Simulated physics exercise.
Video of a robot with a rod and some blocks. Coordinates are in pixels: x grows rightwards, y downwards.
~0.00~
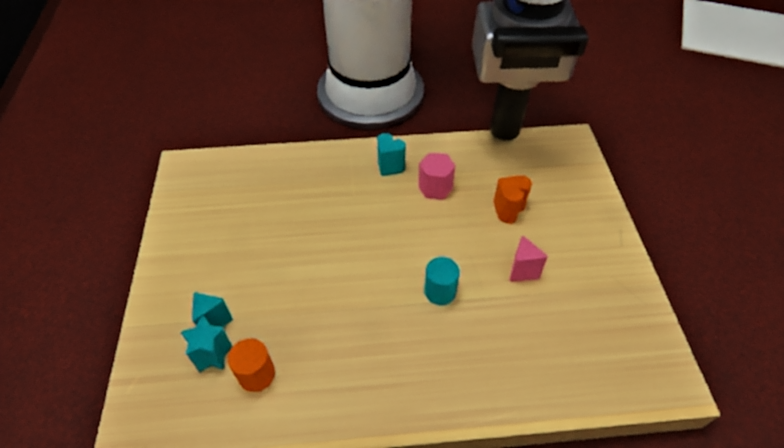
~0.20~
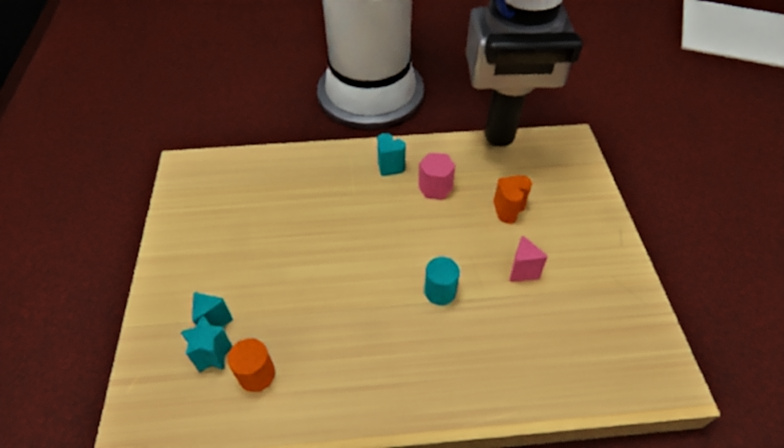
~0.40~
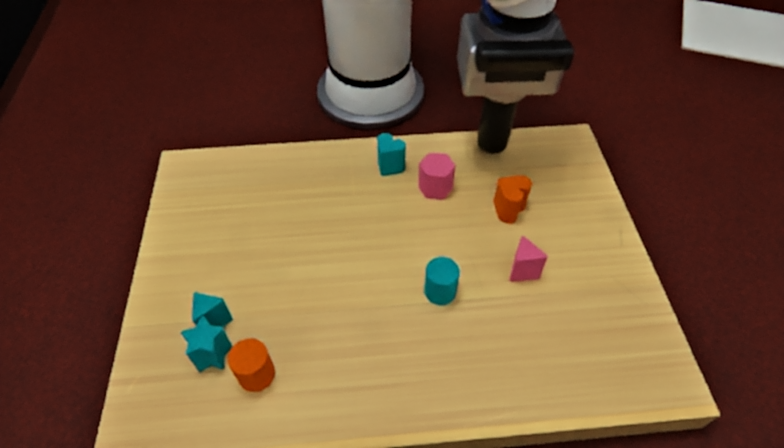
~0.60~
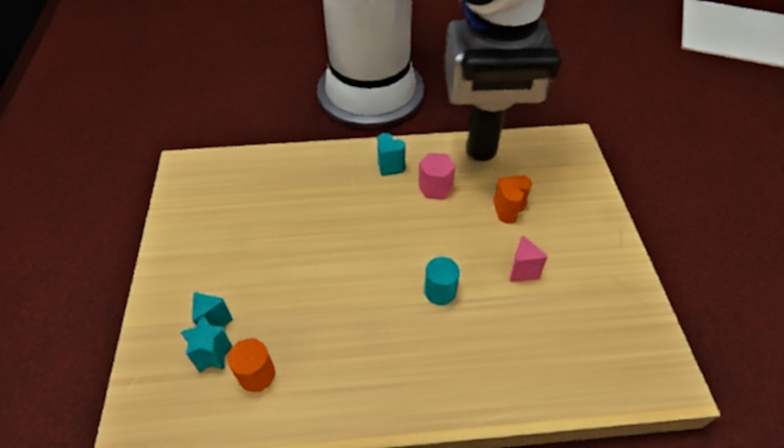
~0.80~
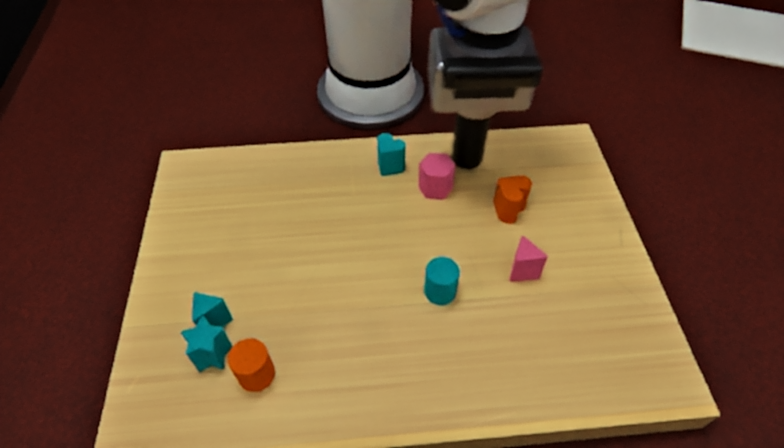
We see a robot arm with a dark rod at the back of a wooden board scattered with turquoise, pink and orange blocks; the rod moves left and slightly forward, nearing the pink hexagonal block, while the blocks stay still.
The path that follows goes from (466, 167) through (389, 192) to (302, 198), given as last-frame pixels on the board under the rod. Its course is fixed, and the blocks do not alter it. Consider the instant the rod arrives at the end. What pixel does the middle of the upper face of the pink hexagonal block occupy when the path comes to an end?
Just about (400, 194).
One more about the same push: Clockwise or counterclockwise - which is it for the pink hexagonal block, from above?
Anticlockwise, looking down.
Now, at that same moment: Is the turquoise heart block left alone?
Yes - that is the case.
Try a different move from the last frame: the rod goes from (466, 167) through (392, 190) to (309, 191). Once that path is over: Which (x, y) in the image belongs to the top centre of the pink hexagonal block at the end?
Around (399, 192).
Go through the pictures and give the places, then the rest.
The first frame shows rod tip (505, 132); block tops, turquoise heart block (390, 143); pink hexagonal block (437, 164).
The second frame shows rod (500, 137); blocks unchanged.
The third frame shows rod (492, 144); blocks unchanged.
The fourth frame shows rod (481, 151); blocks unchanged.
The fifth frame shows rod (467, 159); turquoise heart block (390, 143); pink hexagonal block (437, 164).
The first path, step by step. One third of the way, rod (416, 177); pink hexagonal block (411, 186), turned 65° anticlockwise.
Two thirds of the way, rod (359, 189); pink hexagonal block (400, 194), turned 115° anticlockwise.
At the end, rod (301, 190); turquoise heart block in place; pink hexagonal block (400, 194), turned 115° anticlockwise.
